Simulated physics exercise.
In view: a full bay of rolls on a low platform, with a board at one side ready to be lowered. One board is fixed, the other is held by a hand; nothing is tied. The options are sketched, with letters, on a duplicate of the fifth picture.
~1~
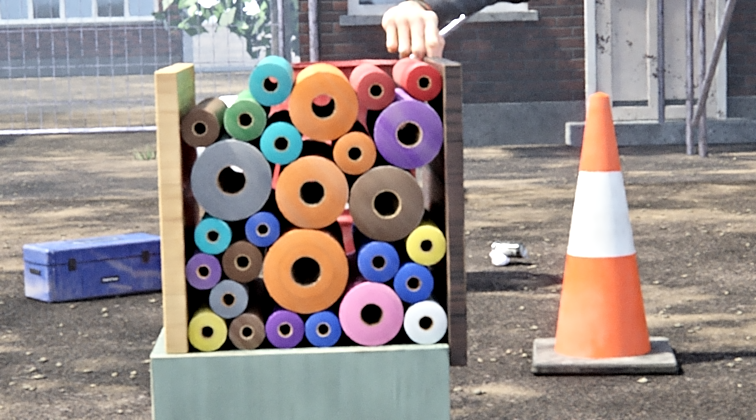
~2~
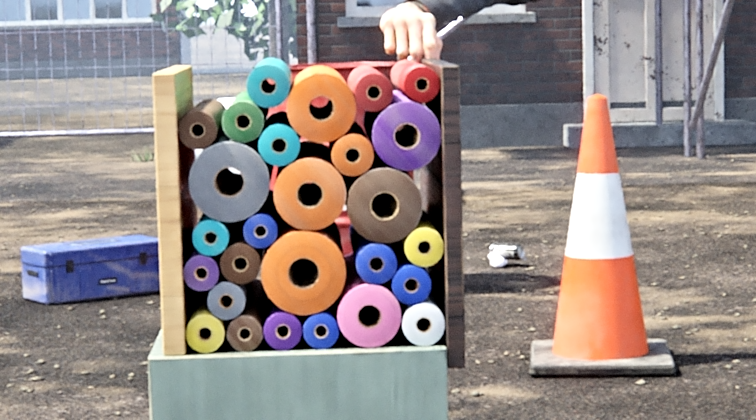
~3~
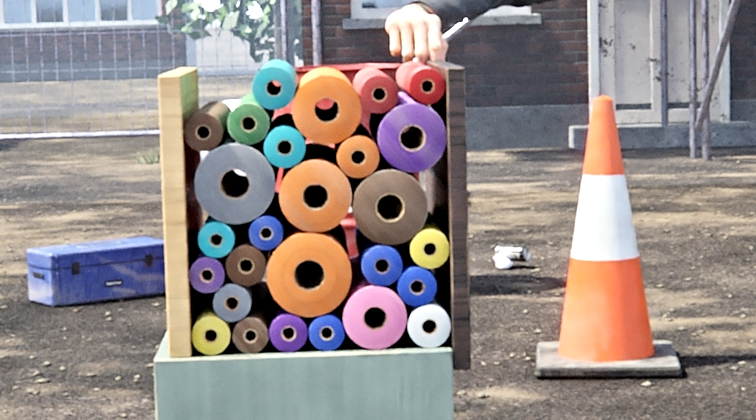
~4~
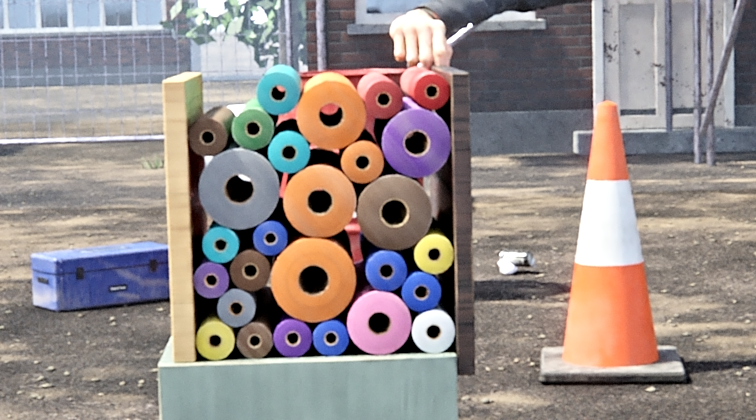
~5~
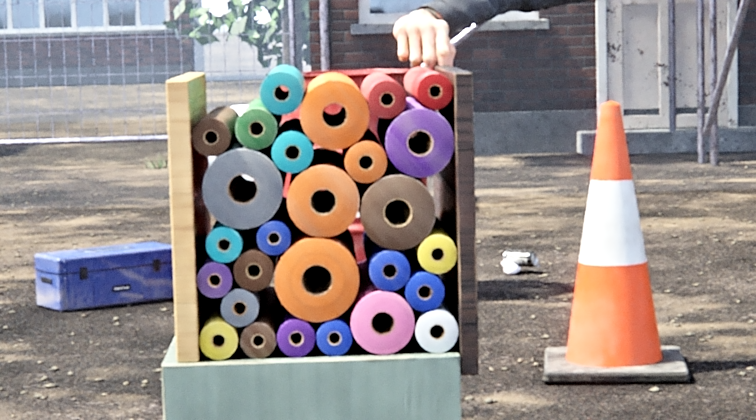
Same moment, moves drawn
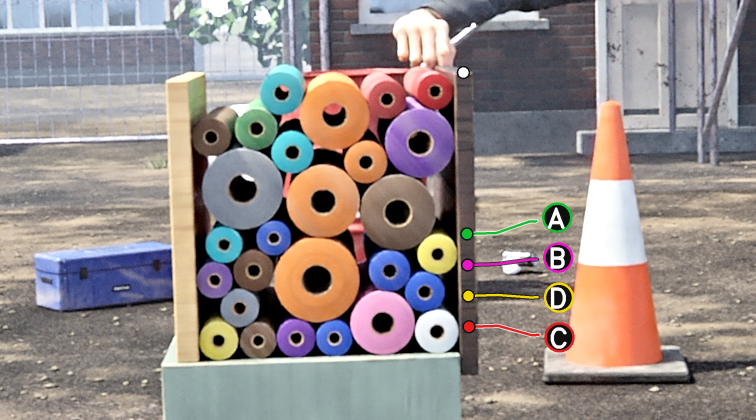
A hand reaches in from the upper right and rests on the top corner of an open-fronted bay packed with coloured rolls, seen straight on in a yard before a brick building. Orange, grey, brown, purple, pink and turquoise rolls sit between upright boards on a pale green platform, a blue toolbox left and an orange-and-white cone right. Nothing visibly shifts within the stack; only the camera sways slightly.
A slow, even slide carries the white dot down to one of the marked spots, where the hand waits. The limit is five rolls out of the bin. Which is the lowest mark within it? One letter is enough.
Stop at B.
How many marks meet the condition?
Two of them.
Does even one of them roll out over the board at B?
At B: Yes.
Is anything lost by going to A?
Yes, at A.
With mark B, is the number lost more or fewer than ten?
Fewer than ten.
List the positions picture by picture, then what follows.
Side board (442, 198); a yellow roll (207, 332); a white roll (426, 323), in the first picture.
A white roll (424, 324); a purple roll (202, 273), in the second picture.
An orange roll (315, 197); a turquoise roll (285, 147), in the third picture.
A turquoise roll (278, 94); side board (450, 207), in the fourth picture.
A yellow roll (219, 340); a white roll (437, 331); a purple roll (215, 280), in the fifth picture.
On the marked copy, A at (467, 234); B at (468, 265); C at (469, 327); D at (469, 296); the white dot at (464, 72).
Taking B. A third of the way, top of the board (455, 154).
Two thirds of the way, top of the board (457, 245).
When it is over, top of the board (458, 264), three out over the board.
As for the rest, A three out over the board; C more than five out over the board; D more than five out over the board.
